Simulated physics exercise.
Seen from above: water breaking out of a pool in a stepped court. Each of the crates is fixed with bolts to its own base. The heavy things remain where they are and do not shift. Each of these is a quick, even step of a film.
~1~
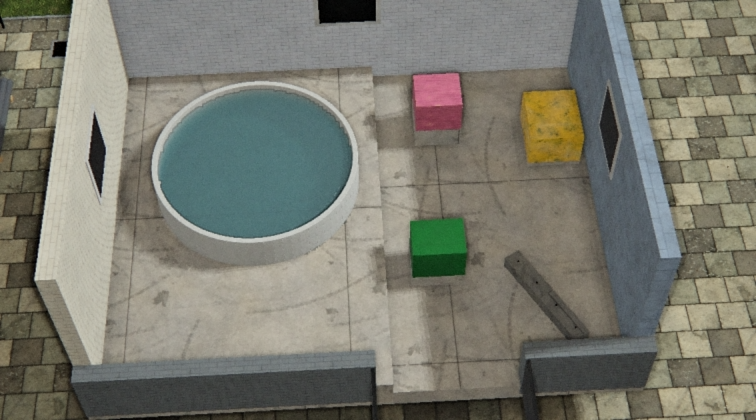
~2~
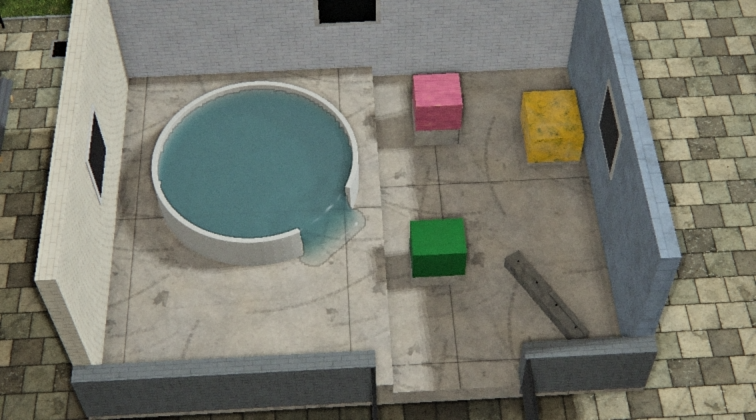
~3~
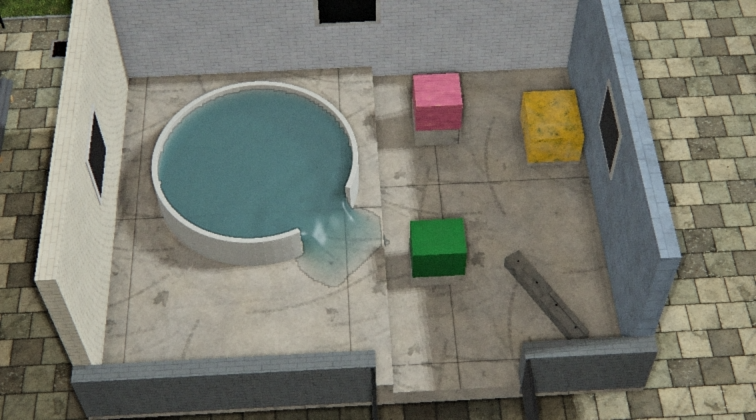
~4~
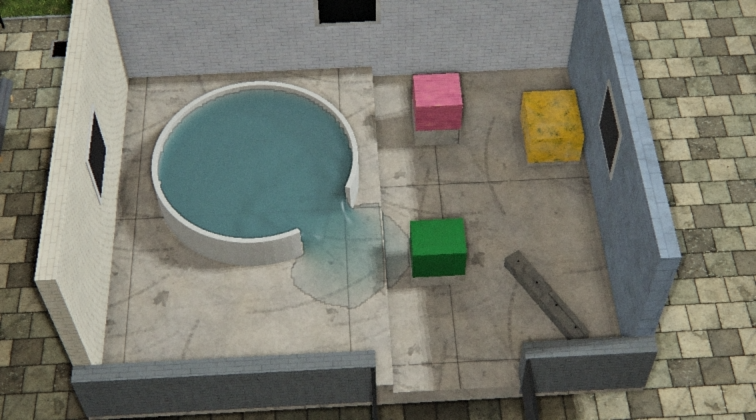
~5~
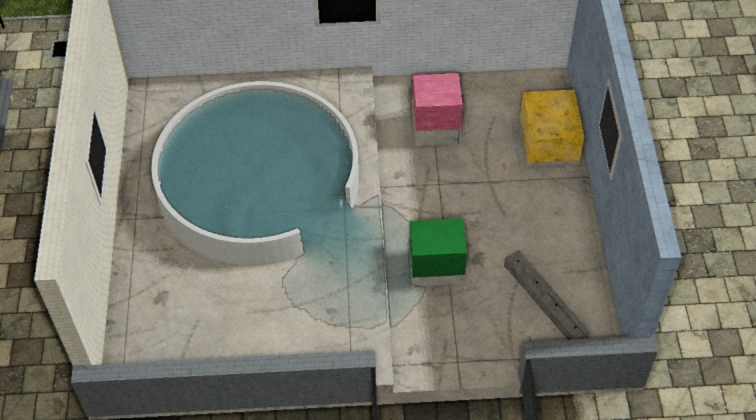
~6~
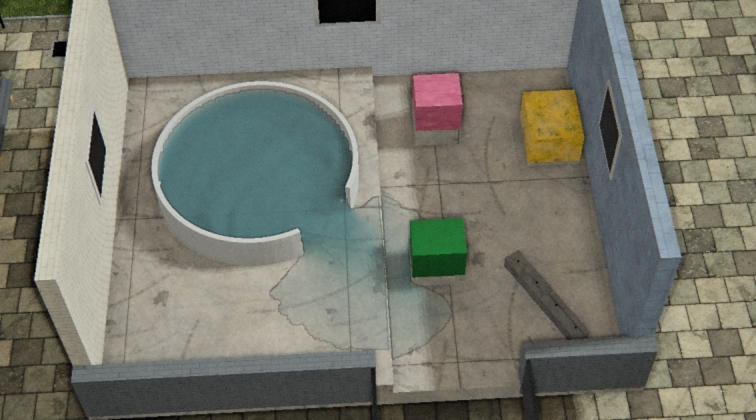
In a walled court, a round pool's side opening and water pouring out, spreading across the concrete and around a green block.
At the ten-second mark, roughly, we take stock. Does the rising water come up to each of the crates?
The yellow crate - yes, it does. The pink crate - no, it does not. The green crate - yes, it does.
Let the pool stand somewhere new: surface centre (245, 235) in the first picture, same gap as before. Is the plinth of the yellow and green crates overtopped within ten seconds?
Yellow crate is reached, green crate is untouched.
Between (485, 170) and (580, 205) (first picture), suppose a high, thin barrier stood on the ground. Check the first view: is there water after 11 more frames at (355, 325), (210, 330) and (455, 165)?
First inundated, then unwetted, then unwetted.
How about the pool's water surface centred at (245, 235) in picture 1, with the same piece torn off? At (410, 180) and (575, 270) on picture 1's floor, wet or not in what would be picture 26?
Not reached, submerged.
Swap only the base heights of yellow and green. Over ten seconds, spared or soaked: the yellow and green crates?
After ten seconds the yellow crate is unaffected, and the green crate is swamped.
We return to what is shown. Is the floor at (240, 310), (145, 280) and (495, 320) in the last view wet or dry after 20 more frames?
Result by point, in sequence: Waterlogged, then unwetted, then waterlogged.
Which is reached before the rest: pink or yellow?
It's the crate marked yellow.
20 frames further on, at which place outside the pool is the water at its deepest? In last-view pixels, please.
It should be close to (408, 262).
A moment on, water covers 20 % of the floor; the yellow crate not reached, the pink crate not reached, the green crate water round its plinth.
Next, water covers 35 % of the floor; the yellow crate not reached, the pink crate not reached, the green crate water round its plinth.
Then, water covers 50 % of the floor; the yellow crate water round its plinth, the pink crate water round its plinth, the green crate water round its plinth.
Later, water covers 65 % of the floor; the yellow crate water round its plinth, the pink crate water round its plinth, the green crate water round its plinth.
In the end, water covers 80 % of the floor; the yellow crate was topped, the pink crate stayed above the water, the green crate was topped.
